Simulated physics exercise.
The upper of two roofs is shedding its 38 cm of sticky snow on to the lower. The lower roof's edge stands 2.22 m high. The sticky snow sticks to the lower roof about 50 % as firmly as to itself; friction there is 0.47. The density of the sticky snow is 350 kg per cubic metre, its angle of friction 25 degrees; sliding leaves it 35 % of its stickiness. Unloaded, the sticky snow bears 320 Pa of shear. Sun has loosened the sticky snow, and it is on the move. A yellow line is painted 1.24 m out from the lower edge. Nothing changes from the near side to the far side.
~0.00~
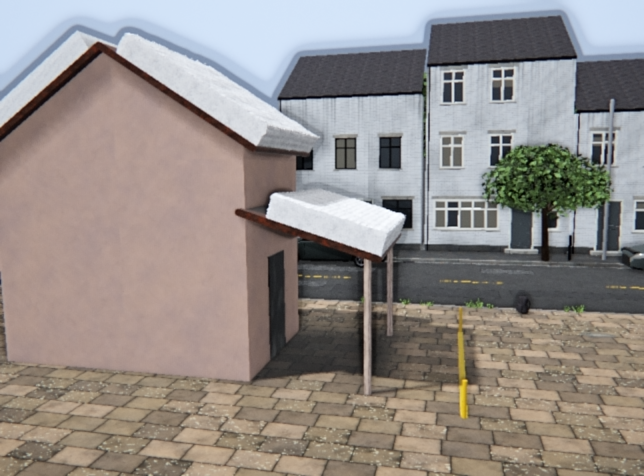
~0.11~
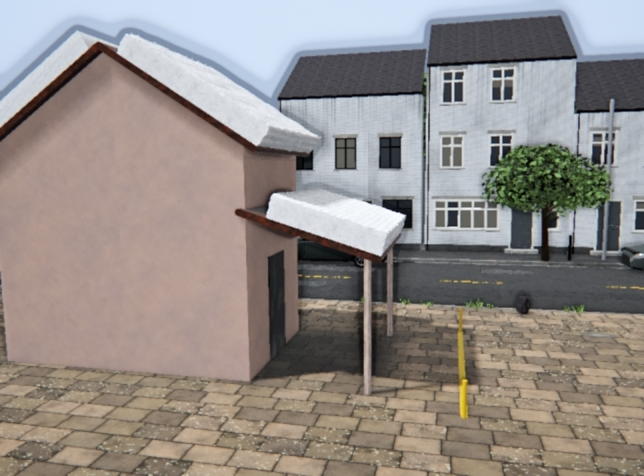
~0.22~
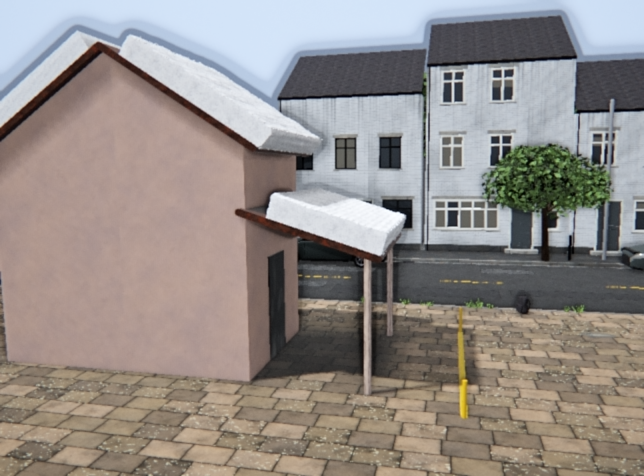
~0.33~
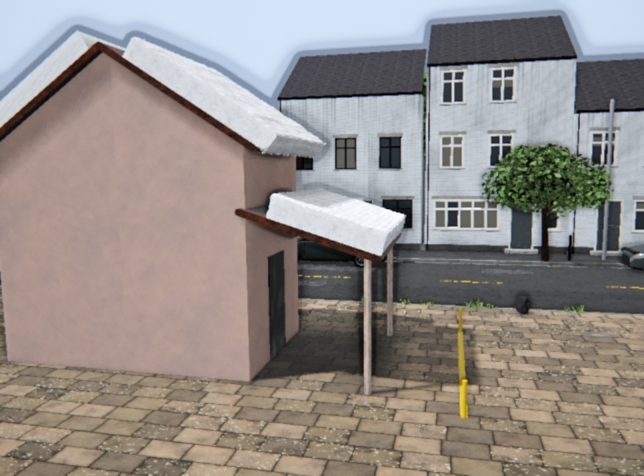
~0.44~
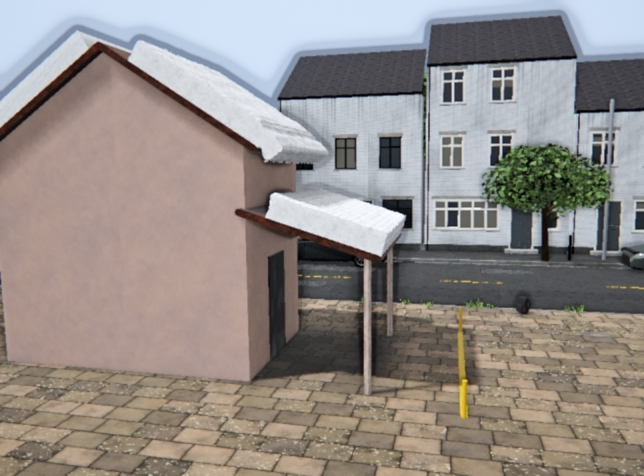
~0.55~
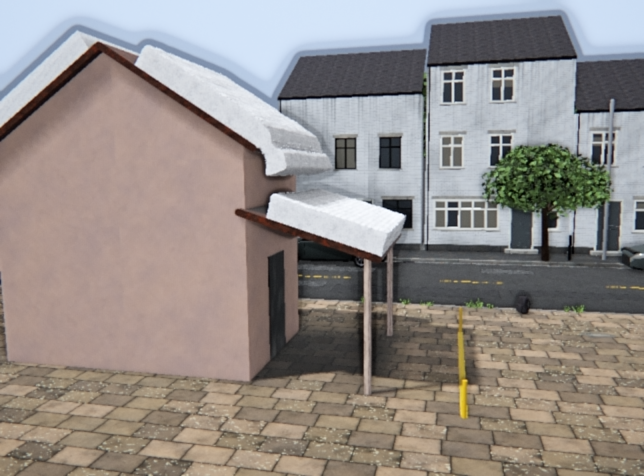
A thick slab of snow slid slowly down the right side of a pink building's roof, its front edge drooping over the eave just above the snow-covered porch roof, which stayed still.
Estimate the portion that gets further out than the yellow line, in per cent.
The portion that gets further out than the yellow line is near 46 %.
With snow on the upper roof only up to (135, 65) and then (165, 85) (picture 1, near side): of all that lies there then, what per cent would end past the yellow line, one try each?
In that order: 40 %, 30 %.
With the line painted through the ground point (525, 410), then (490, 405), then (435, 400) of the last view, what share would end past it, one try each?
In that order: 30 %, 40 %, 55 %.
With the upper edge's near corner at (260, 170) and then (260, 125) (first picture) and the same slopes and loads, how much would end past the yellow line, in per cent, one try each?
In turn about 40 %, 50 %.
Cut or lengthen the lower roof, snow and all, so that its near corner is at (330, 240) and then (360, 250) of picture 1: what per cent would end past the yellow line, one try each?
In that order: 45 %, 45 %.
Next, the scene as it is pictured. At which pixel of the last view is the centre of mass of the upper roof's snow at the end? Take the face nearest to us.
Near (500, 351).
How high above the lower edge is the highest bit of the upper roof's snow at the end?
Roughly 1.0 m.
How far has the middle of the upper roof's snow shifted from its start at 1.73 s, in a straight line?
Roughly 3.4 m.
After 1.09 s, none is below the lower edge and 0 % is past the line.
After 1.73 s, 6 % is below the lower edge and 0 % is past the line.
After 2.36 s, 61 % is below the lower edge and 38 % is past the line.
After 3.00 s, 66 % is below the lower edge and 46 % is past the line.
After 3.70 s, at the end, 66 % is below the lower edge and 46 % is past the line.
